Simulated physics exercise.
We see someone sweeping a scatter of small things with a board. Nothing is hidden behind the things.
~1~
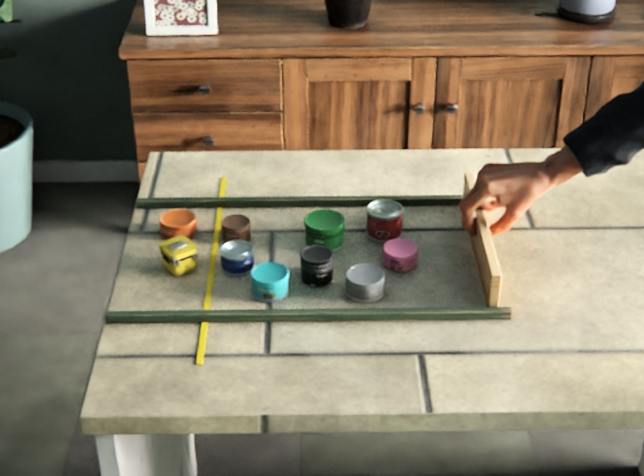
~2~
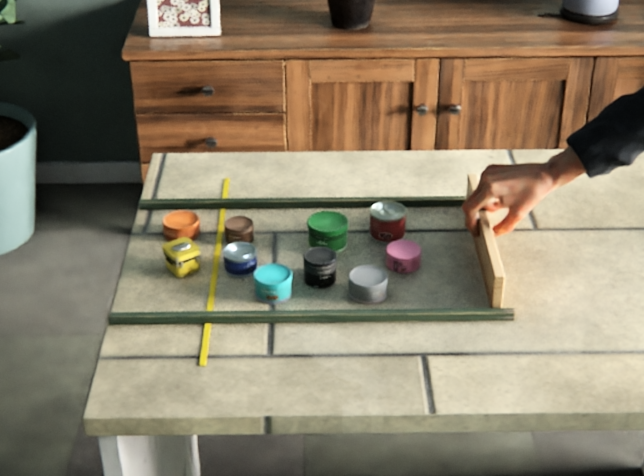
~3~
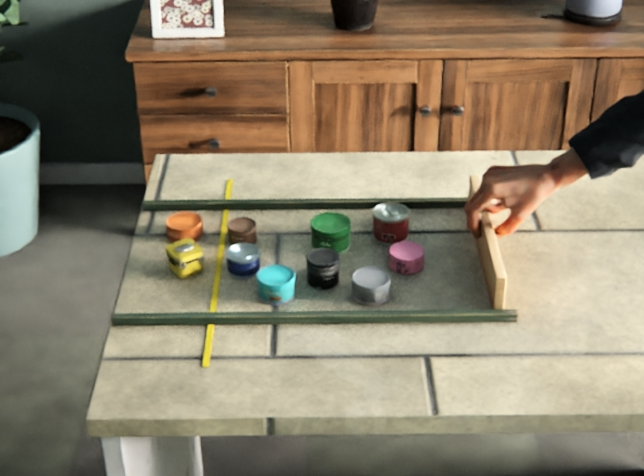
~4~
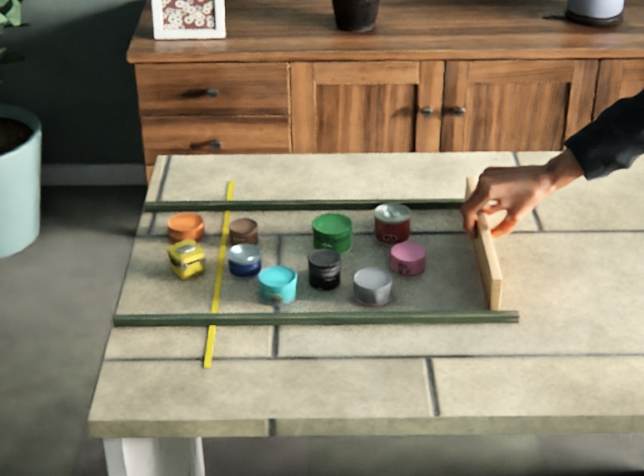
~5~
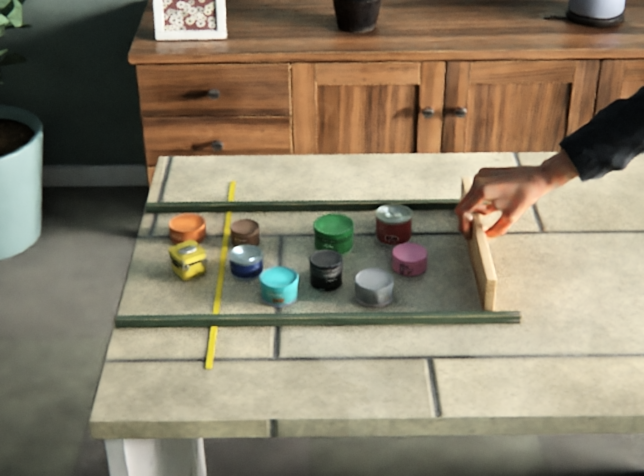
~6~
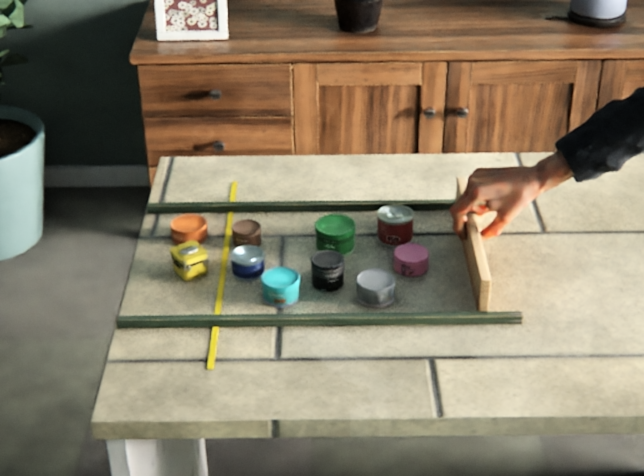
On a pale tiled tabletop in a room with a wooden cabinet behind and a potted plant at left, seen from the front and slightly above, a hand at right holds an upright wooden board between two dark green rails. Small orange, yellow, brown, blue, turquoise, green, black, grey, red and pink containers sit around and right of a yellow strip. The view drifts slightly, then the hand slides the board a little left, the containers staying put.
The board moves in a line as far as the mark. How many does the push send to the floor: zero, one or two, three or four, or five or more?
In the end the number that fall off is zero.
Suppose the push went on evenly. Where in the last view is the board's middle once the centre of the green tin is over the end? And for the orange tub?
For the green tin at (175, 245), for the orange tub at (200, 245).
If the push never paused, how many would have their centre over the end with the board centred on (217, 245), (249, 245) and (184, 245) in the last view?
It would be 0, 0 and 3.
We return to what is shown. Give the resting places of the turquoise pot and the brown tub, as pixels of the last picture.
About (160, 301), and the other about (182, 222).
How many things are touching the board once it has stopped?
It touches 4.
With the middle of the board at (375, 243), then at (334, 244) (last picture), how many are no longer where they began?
First 4, then 6.
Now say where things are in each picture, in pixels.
The first frame shows orange tub (178, 225); yellow case (179, 256); brown tub (236, 230); board (480, 238); tape (213, 258).
The second frame shows yellow case (182, 258); grey pot (368, 285).
The third frame shows brown tub (242, 232); pink tub (406, 258).
The fourth frame shows orange tub (186, 228); black tub (325, 270).
The fifth frame shows yellow case (188, 261); board (477, 242).
The sixth frame shows orange tub (189, 230); yellow case (190, 261); brown tub (247, 235); board (471, 242); tape (224, 263).
Soon after, none off yet; orange tub at rest near (189, 230); yellow case at rest near (190, 261); brown tub at rest near (247, 235).
After that, none off yet; orange tub at rest near (189, 230); yellow case at rest near (190, 261); brown tub displaced a little near (235, 232).
In the end, the number that fall off is zero.
